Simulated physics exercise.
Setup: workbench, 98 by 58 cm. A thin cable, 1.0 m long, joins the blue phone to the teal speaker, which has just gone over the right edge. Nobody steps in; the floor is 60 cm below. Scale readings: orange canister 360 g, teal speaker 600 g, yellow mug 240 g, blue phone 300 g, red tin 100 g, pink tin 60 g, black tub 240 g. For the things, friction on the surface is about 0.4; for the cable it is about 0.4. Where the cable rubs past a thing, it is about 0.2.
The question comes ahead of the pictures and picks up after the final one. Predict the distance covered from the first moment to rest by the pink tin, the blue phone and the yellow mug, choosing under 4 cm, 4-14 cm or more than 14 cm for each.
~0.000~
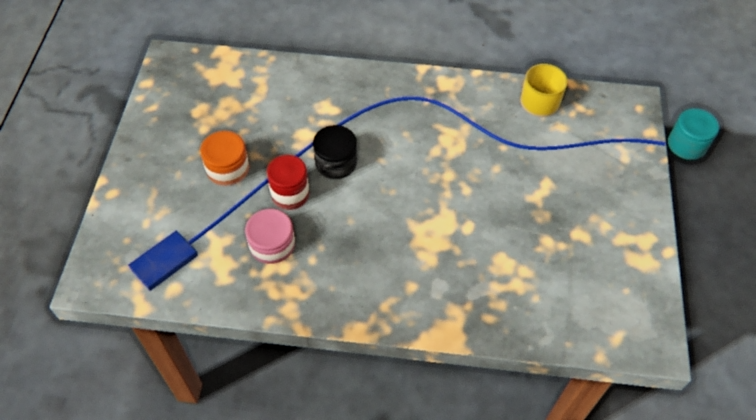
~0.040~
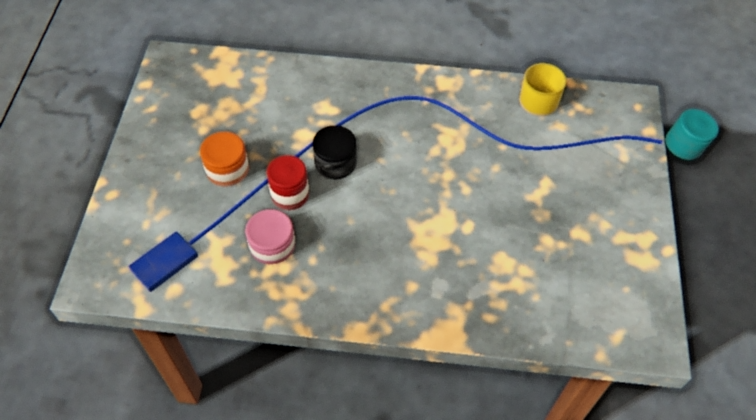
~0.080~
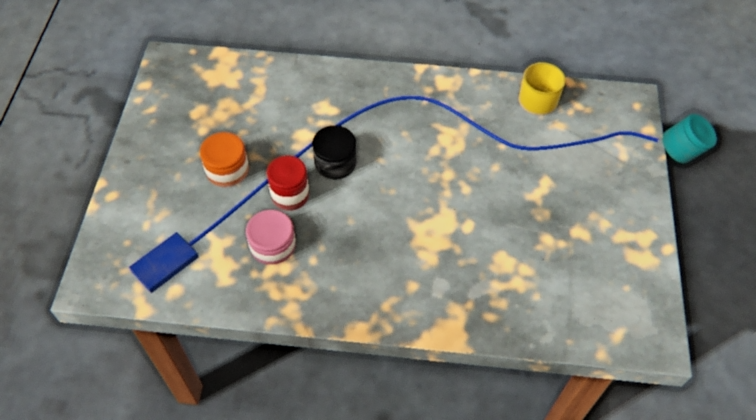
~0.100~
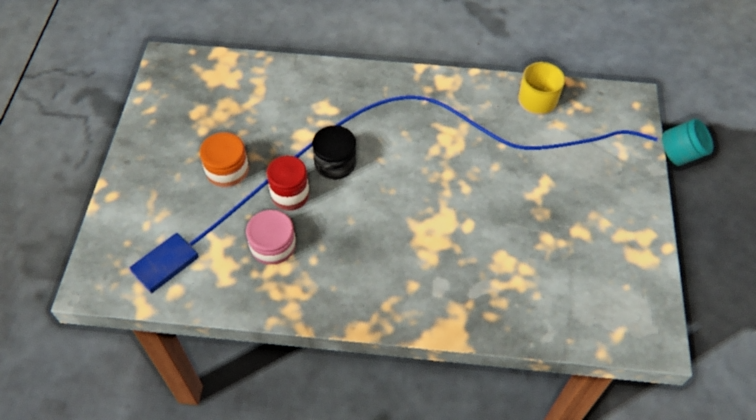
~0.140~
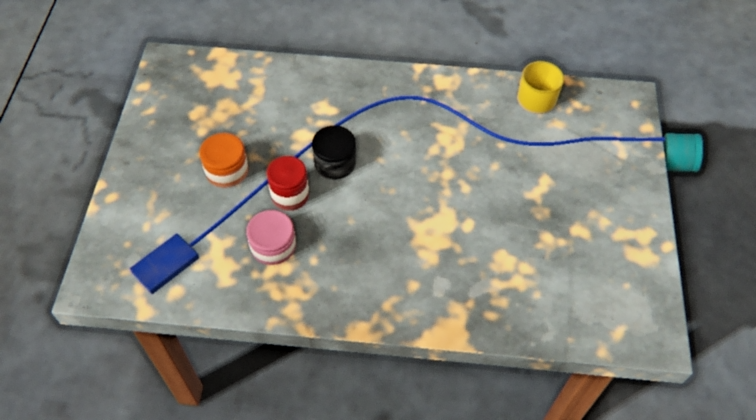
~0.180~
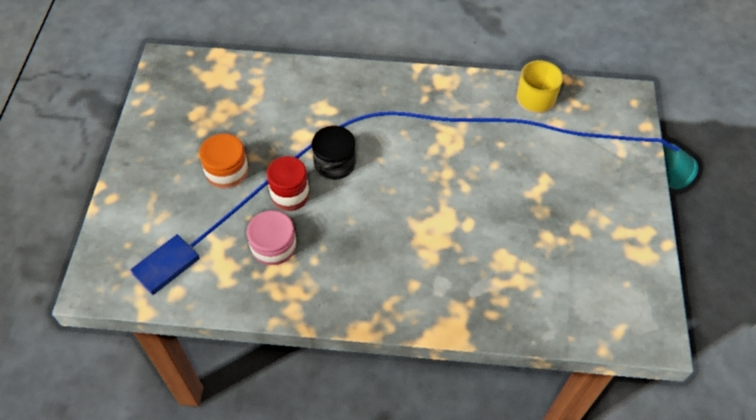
My prediction: Pink tin under 4 cm; blue phone more than 14 cm; yellow mug under 4 cm.
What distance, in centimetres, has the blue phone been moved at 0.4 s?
Looks like close to 16 cm, more or less.
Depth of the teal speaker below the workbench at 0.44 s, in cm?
Roughly 35 centimetres.
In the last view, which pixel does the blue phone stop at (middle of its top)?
Top at rest: About (424, 147).
By 0.4 s, the cable's tail end at (273, 192); blue phone 16 cm off its start, black tub 12 cm off its start, teal speaker over the edge.
By 0.7 s, the cable's tail end at (390, 170); blue phone 37 cm off its start, black tub 13 cm off its start, teal speaker over the edge.
By 0.9 s, the cable's tail end at (452, 151); blue phone 48 cm off its start at (424, 147), black tub 13 cm off its start at (368, 200), teal speaker over the edge.
By 1.2 s, the cable's tail end at (452, 151); blue phone 48 cm off its start, black tub 13 cm off its start, teal speaker over the edge.
By 2.4 s, the cable's tail end at (452, 151); blue phone 48 cm off its start at (424, 147), pink tin 0 cm off its start at (270, 230), yellow mug 0 cm off its start at (542, 76), black tub 13 cm off its start at (368, 200).
